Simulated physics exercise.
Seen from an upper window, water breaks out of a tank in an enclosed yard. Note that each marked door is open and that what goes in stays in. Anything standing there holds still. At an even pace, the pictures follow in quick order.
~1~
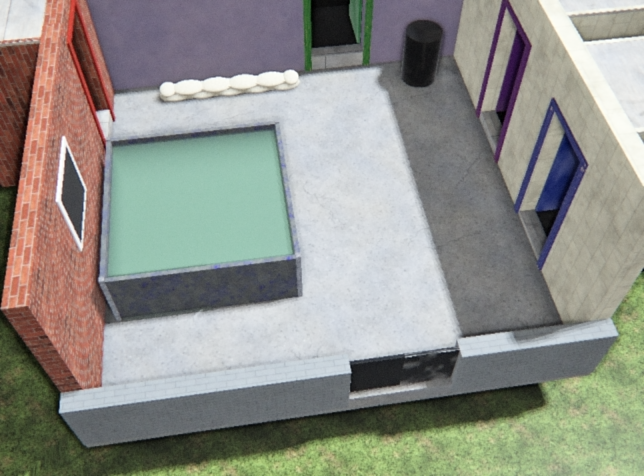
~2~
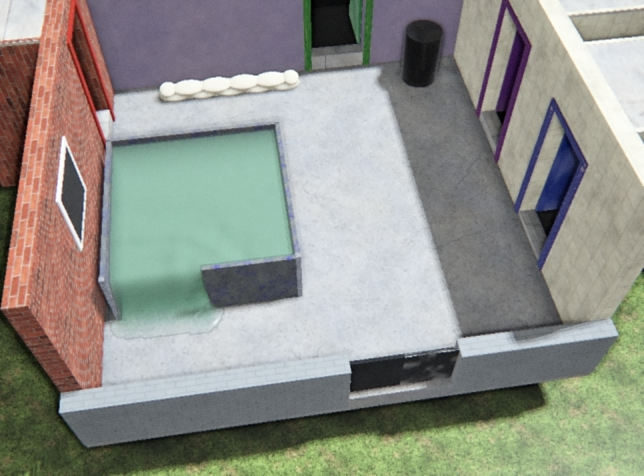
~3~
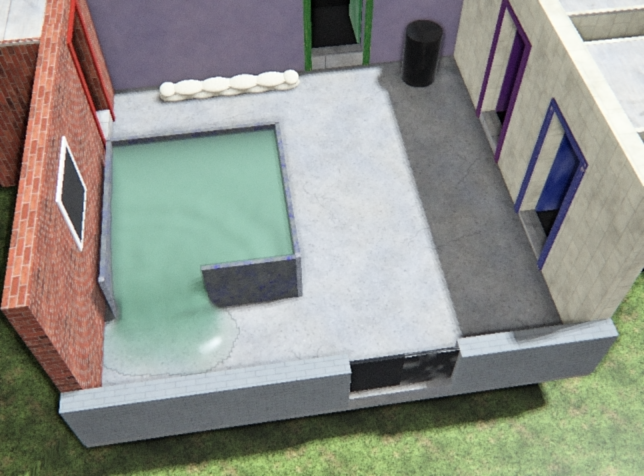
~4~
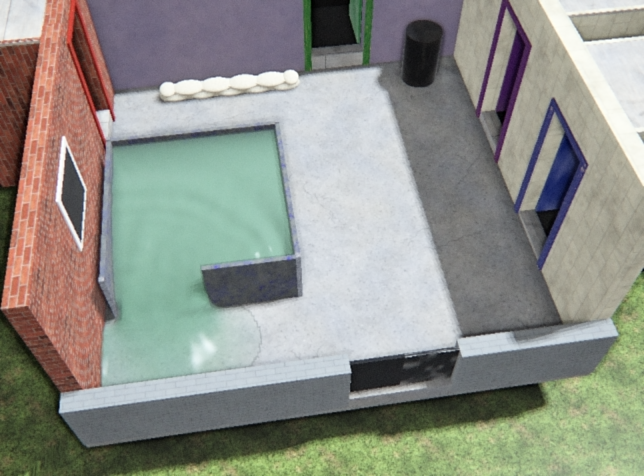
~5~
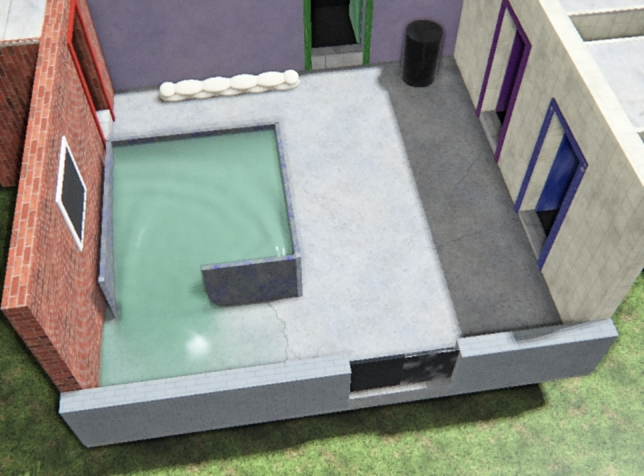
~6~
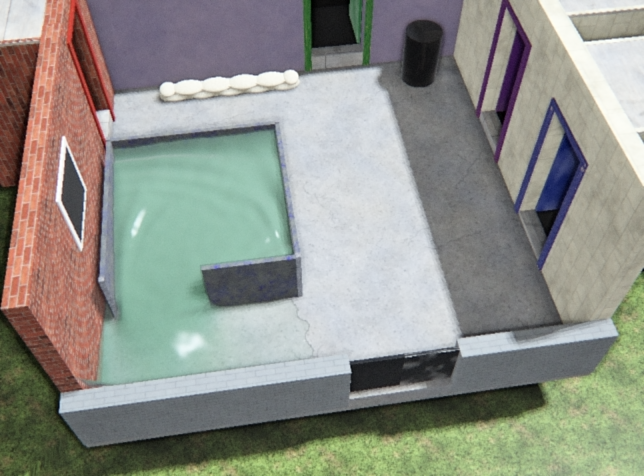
In the video, green water sits in a square tank in a walled yard, then pours through a gap at the tank's front left corner and spreads steadily across the pale floor along the brick wall and low front wall.
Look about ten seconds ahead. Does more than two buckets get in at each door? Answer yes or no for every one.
Red door: No, blue door: Yes, purple door: No, green door: No.
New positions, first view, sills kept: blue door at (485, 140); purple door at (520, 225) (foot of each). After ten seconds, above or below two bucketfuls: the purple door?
Logged - purple door ends up higher.
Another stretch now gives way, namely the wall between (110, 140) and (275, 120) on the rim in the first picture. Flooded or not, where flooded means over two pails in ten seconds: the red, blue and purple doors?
As I see it, the red door overshoots, the blue door overshoots and the purple door overshoots.
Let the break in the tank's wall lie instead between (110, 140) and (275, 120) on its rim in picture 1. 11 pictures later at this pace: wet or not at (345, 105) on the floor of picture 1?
By then I'd expect it to be drenched.
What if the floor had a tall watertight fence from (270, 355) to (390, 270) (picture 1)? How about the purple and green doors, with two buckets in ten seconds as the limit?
Purple: Inside the limit; green: Inside the limit.
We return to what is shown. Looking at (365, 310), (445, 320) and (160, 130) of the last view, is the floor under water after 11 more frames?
In turn, the points end up soaked, soaked and high and dry.
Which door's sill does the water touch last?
Result: The green-painted one.
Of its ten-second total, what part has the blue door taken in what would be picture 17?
Near 0 in a hundred.
A moment on, water covers 15 % of the floor; the red door not reached, the blue door not reached, the purple door not reached, the green door not reached.
Next, water covers 35 % of the floor; the red door not reached, the blue door not reached, the purple door not reached, the green door not reached.
Then, water covers 60 % of the floor; the red door wet at the sill, nothing in, the blue door far over two buckets in, the purple door wet at the sill, nothing in, the green door not reached.
Later, water covers 85 % of the floor; the red door wet at the sill, nothing in, the blue door far over two buckets in, the purple door wet at the sill, nothing in, the green door wet at the sill, nothing in.
In the end, water covers 95 % of the floor; the red door wet at the sill, nothing in, the blue door far over two buckets in, the purple door wet at the sill, nothing in, the green door wet at the sill, nothing in.
